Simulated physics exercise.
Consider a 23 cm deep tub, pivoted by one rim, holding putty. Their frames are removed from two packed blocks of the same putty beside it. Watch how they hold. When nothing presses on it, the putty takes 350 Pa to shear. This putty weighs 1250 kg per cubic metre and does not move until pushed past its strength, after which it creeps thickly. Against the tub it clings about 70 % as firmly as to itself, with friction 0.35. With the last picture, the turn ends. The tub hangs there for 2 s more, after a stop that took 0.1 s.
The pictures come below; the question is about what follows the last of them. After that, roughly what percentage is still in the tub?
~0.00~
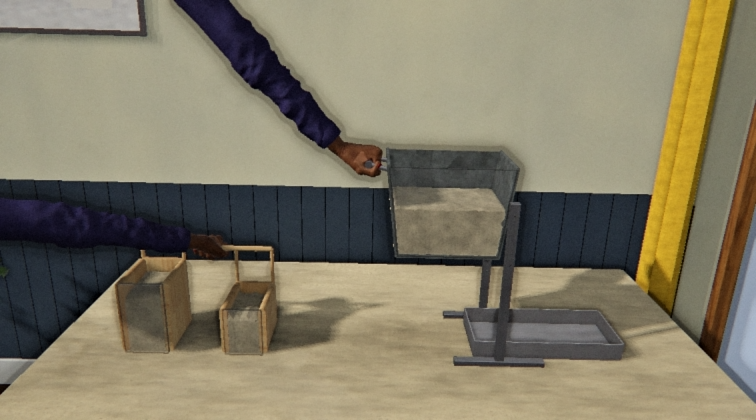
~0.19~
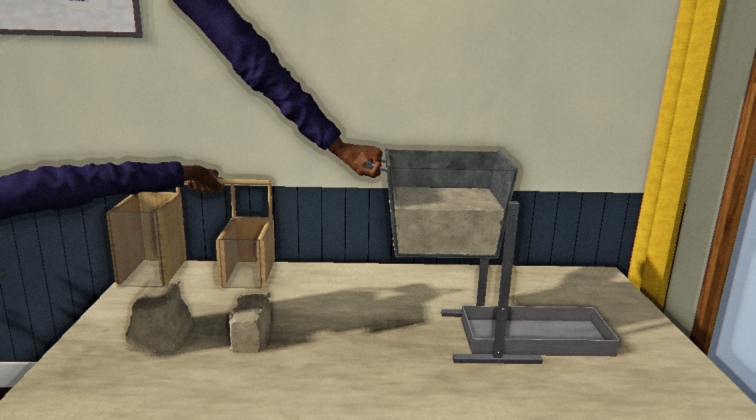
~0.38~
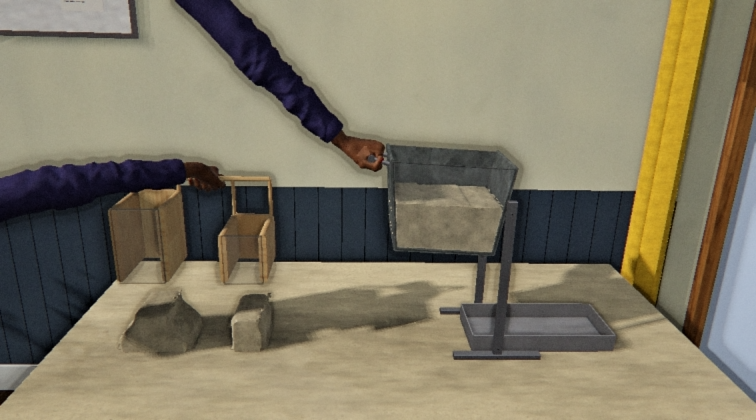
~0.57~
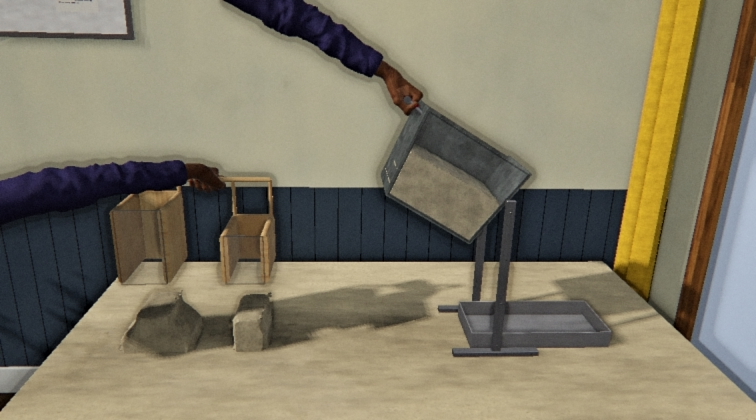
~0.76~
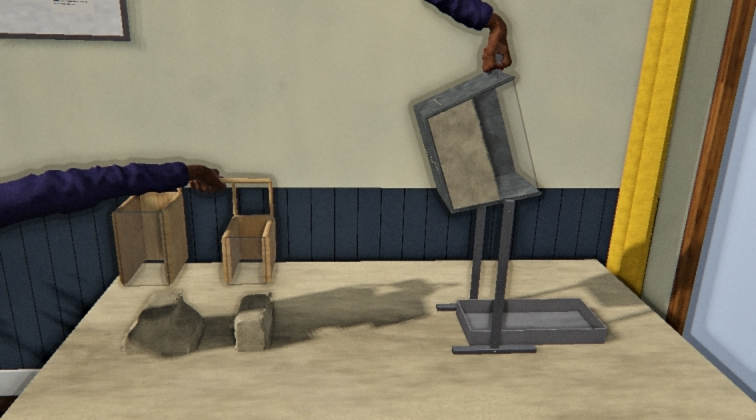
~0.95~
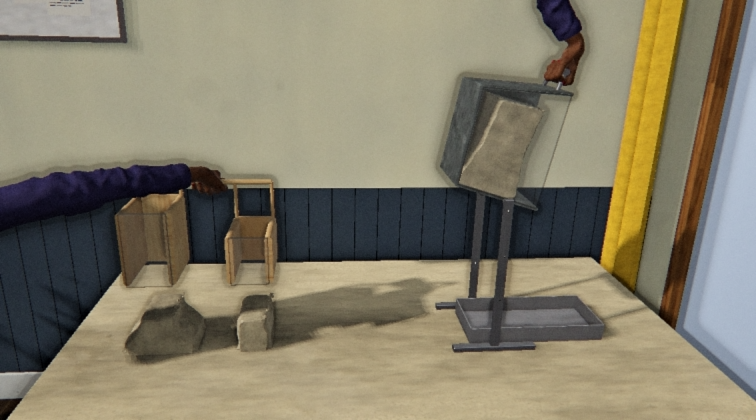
Roughly 0 %.
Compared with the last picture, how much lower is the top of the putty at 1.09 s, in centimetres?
Roughly 13 cm.
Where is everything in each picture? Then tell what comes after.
The first frame shows handle-side rim at (391, 166), tilt 0 degrees; highest point of the putty at (459, 209); test blocks 17 cm, 11 cm high (left to right).
The second frame shows handle-side rim at (391, 167), tilt 0 degrees; highest point of the putty at (458, 209); test blocks 14 cm, 10 cm high (left to right).
The third frame shows handle-side rim at (394, 161), tilt 3 degrees; highest point of the putty at (404, 203); test blocks 11 cm, 10 cm high (left to right).
The fourth frame shows handle-side rim at (431, 111), tilt 31 degrees; highest point of the putty at (415, 154); test blocks 11 cm, 10 cm high (left to right).
The fifth frame shows handle-side rim at (514, 80), tilt 71 degrees; highest point of the putty at (474, 102); test blocks 11 cm, 10 cm high (left to right).
The sixth frame shows handle-side rim at (572, 97), tilt 101 degrees; highest point of the putty at (507, 101); test blocks 11 cm, 10 cm high (left to right).
By 1.09 s, the tub is at 101 degrees and holds 68 %.
By 1.26 s, the tub is at 101 degrees and holds 32 %.
By 1.43 s, the tub is at 101 degrees and holds 23 %.
By 1.60 s, the tub is at 101 degrees and holds 15 %.
By 2.95 s, at the end, the tub is at 101 degrees and holds 0 %.
